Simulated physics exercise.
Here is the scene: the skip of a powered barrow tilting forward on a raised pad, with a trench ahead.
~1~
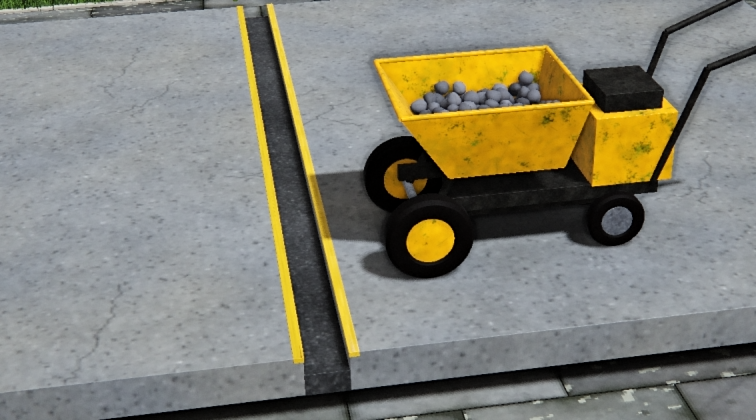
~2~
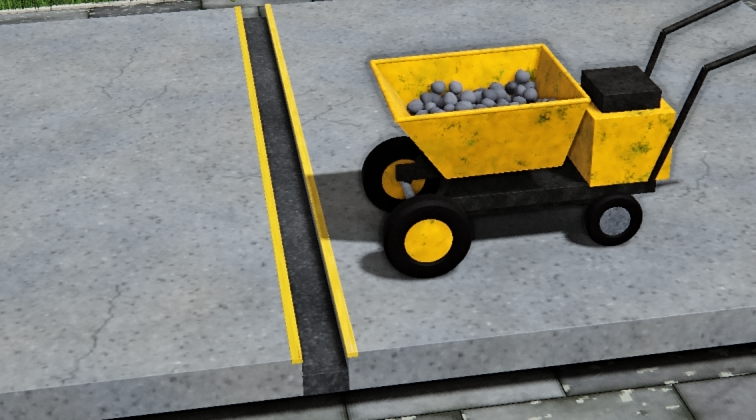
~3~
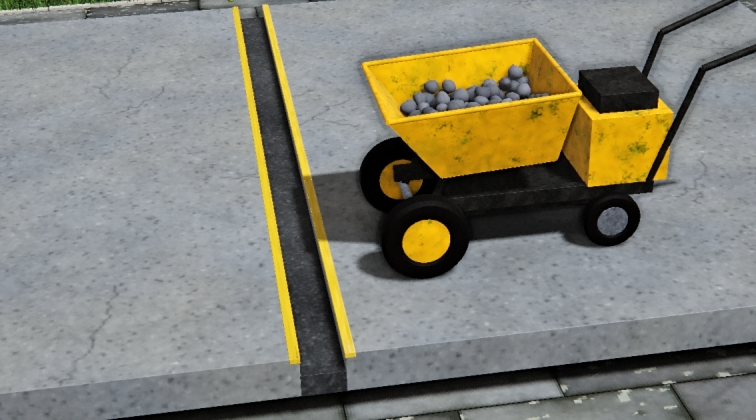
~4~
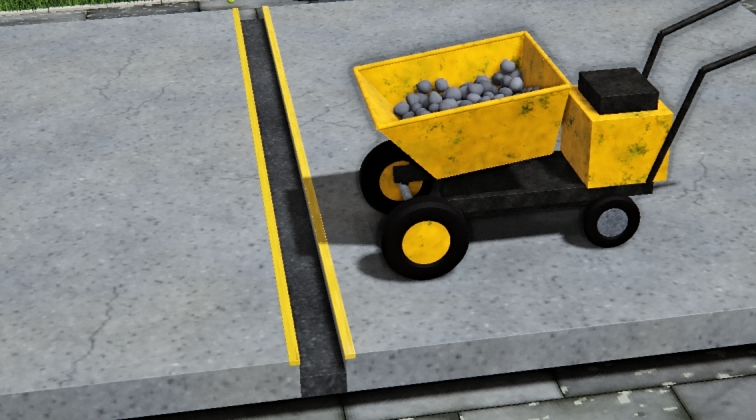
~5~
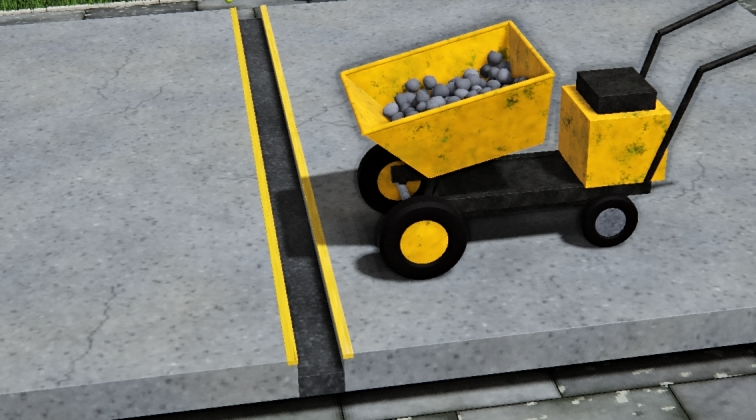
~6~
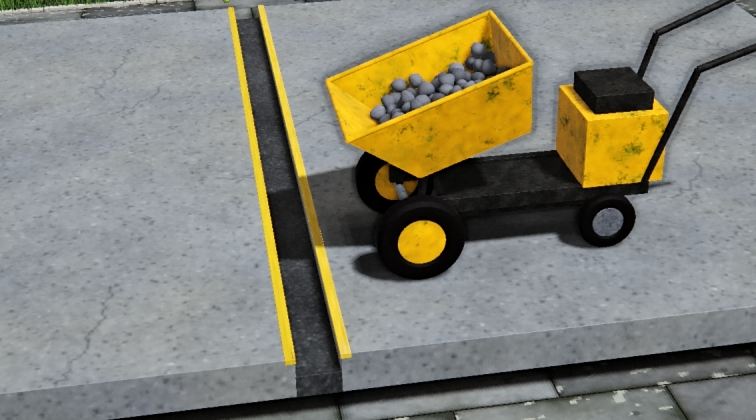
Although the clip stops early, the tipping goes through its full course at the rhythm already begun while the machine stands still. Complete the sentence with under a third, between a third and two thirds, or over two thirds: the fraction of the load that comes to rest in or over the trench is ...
It is under a third.
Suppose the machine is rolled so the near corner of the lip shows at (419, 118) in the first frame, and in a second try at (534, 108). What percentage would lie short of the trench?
That comes to some 0 in a hundred for the first try and some 70 in a hundred for the second.
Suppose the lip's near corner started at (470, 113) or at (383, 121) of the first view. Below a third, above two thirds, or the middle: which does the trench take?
Lab note - position 1: Between a third and two thirds; position 2: Under a third.
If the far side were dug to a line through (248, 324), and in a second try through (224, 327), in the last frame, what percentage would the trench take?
About 50 and 80 per cent.
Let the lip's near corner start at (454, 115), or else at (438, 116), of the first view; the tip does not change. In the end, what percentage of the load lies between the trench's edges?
First try: Some 50 %; second try: 50 %.
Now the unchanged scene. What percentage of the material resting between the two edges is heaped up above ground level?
My estimate would be close to 0 per cent.
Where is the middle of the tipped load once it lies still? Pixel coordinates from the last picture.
Near pixel (222, 255).
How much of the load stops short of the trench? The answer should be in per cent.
I'd put it at around 0 percent.
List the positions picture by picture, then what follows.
Lip of the skip (401, 119), level; top of the load (485, 113), round cobbles; first edge of the trench (345, 313); far edge (292, 319), the trench under half as wide as the skip, and about half as deep as wide, in the first frame.
Lip of the skip (397, 120), level; top of the load (481, 112), in the second frame.
Lip of the skip (388, 123), tipped barely; top of the load (498, 106), in the third frame.
Lip of the skip (379, 128), tipped a little; top of the load (490, 103), in the fourth frame.
Lip of the skip (364, 133), tipped a little; top of the load (495, 94), in the fifth frame.
Lip of the skip (348, 141), tipped clearly; top of the load (479, 87); first edge of the trench (336, 314); far edge (283, 320), in the sixth frame.
Just after the last frame, skip tipped steeply; every one in the skip.
A moment on, skip tipped right over; the larger part in the skip; roughly a quarter beyond it; just a few falling.
Further on, skip tipped right over; about a tenth in the skip; just a few in or heaped over the trench; the larger part beyond it.
When it is over, skip tipped right over; about a tenth in or heaped over the trench; the larger part beyond it.
